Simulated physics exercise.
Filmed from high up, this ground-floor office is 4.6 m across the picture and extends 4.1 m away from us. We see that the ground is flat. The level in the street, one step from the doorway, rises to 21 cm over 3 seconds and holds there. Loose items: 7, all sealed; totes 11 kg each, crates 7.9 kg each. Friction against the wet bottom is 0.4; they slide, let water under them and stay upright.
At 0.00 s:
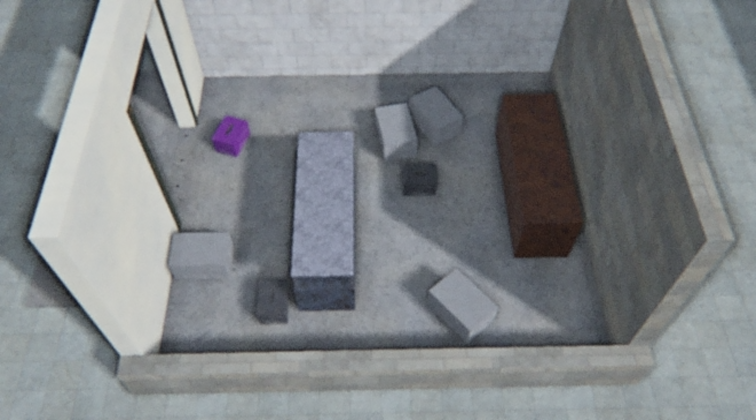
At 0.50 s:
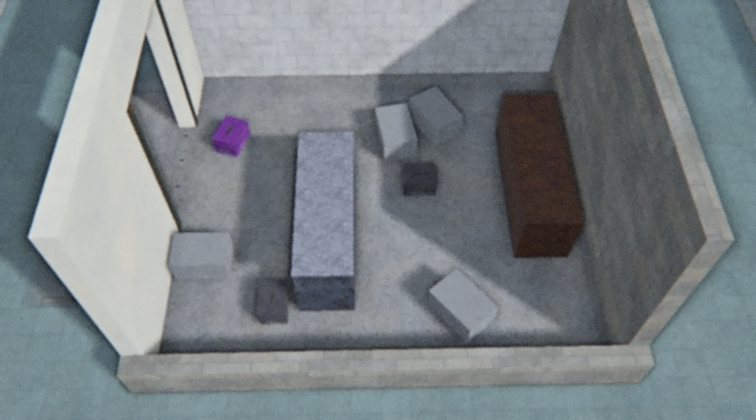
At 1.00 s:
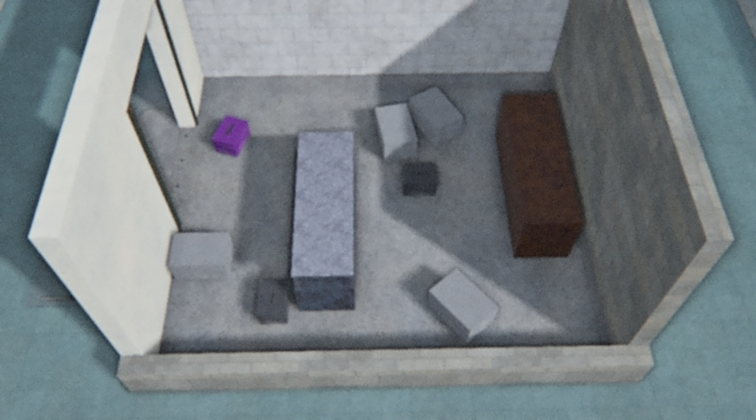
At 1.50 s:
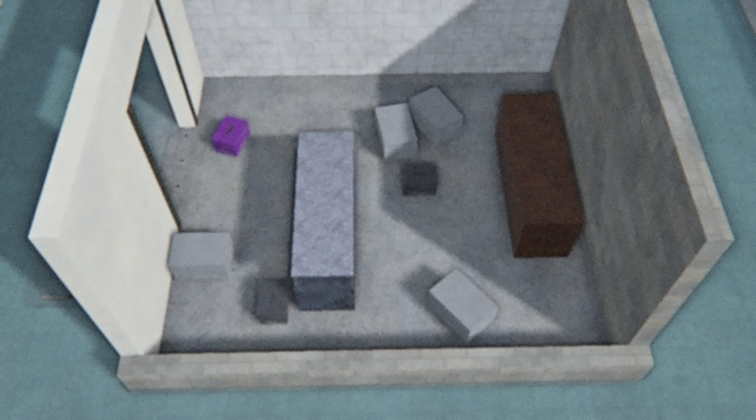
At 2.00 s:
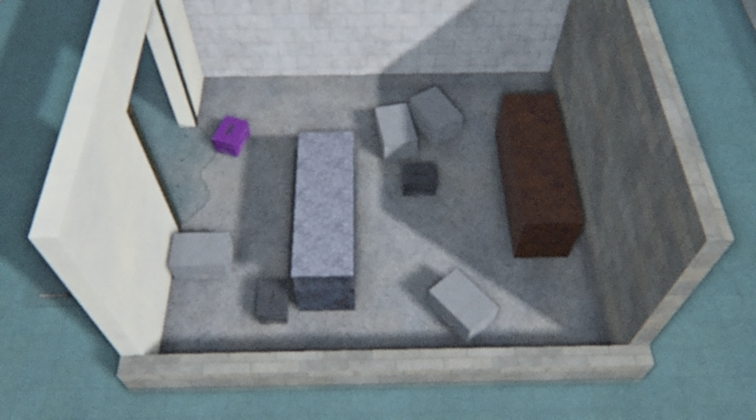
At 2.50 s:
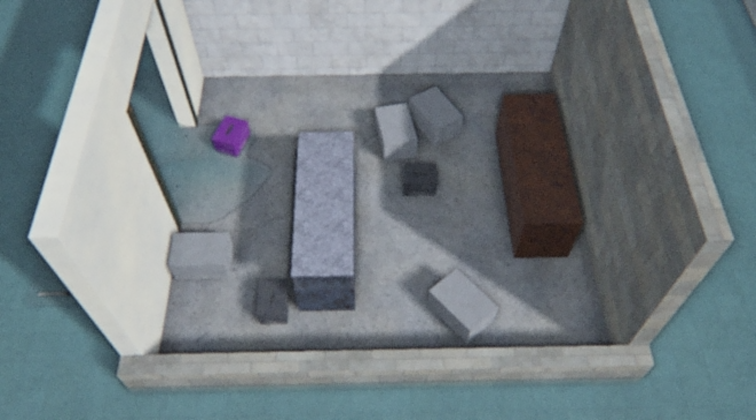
Water surrounding a walled room, then seeping through the left doorway and spreading thinly past a purple box, the scattered blocks staying still.
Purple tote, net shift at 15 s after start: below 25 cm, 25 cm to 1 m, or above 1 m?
Above 1 m.
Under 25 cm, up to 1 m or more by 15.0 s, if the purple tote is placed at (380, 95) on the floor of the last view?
It gets carried off.
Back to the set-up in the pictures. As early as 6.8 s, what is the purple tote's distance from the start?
Shift by then: About 300 cm.
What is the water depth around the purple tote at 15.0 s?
17 cm or so.
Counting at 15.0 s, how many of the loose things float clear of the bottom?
Then: 7.
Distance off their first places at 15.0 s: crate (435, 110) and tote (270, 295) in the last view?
First 140 cm, then 80 cm.
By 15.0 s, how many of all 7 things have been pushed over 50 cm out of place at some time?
The total is 7.
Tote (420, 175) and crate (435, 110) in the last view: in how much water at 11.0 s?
About 5 and 14 cm.
After 3.5 s the purple tote is near (257, 120), 0.4 m from its start, aground; 0 afloat.
After 6.8 s the purple tote is near (472, 82), 3.1 m from its start, aground; 3 afloat.
After 11.0 s the purple tote is near (511, 82), 3.5 m from its start, afloat; 6 afloat.
After 15.0 s the purple tote is near (499, 92), 3.3 m from its start, afloat; 7 afloat.
